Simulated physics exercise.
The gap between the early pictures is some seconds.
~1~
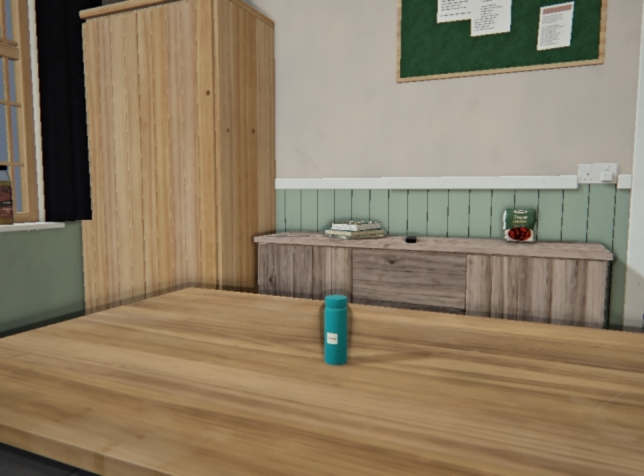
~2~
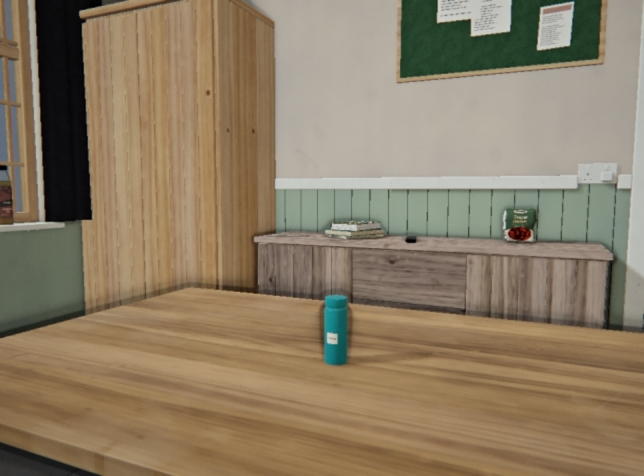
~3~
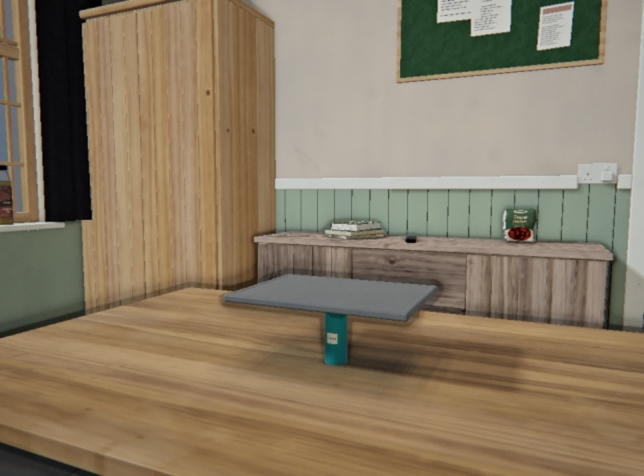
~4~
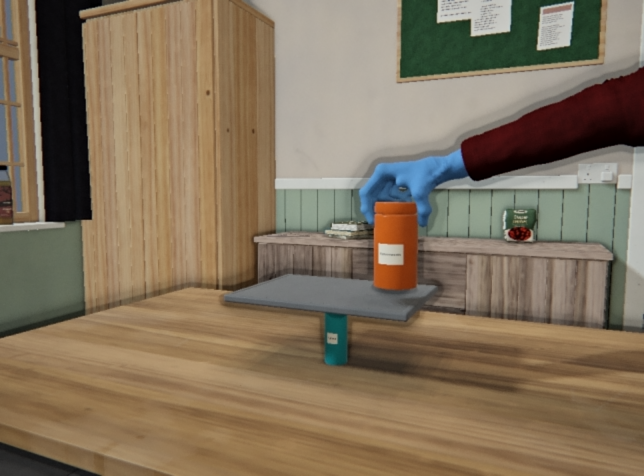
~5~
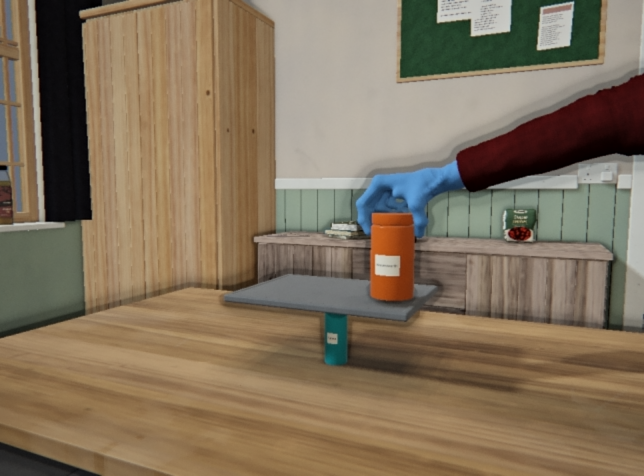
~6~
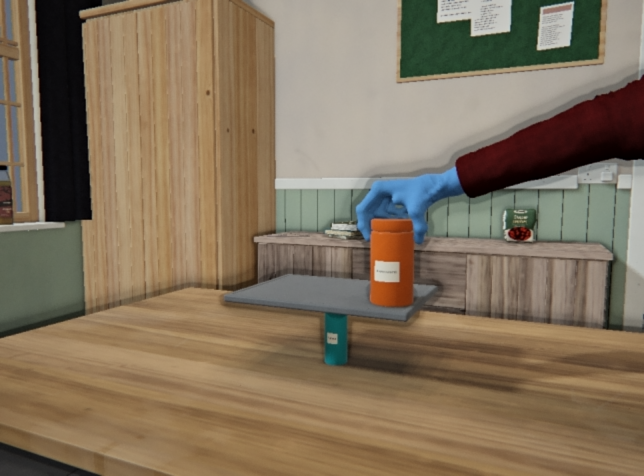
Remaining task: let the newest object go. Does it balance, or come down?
Ends in a fall.
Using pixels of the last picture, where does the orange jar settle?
End spot: Near (472, 378).
Then, 0.40 s later than the last frame, orange jar now fallen; grey lid tilted by 55°; turquoise shaker tilted by 11°.
Then, 0.60 s later than the last frame, grey lid now fallen; turquoise shaker tilted by 71°.
When it is over, fallen, orange jar, grey lid and turquoise shaker. End places, in pixels of the last picture, orange jar near (472, 379). The stack loses its balance.
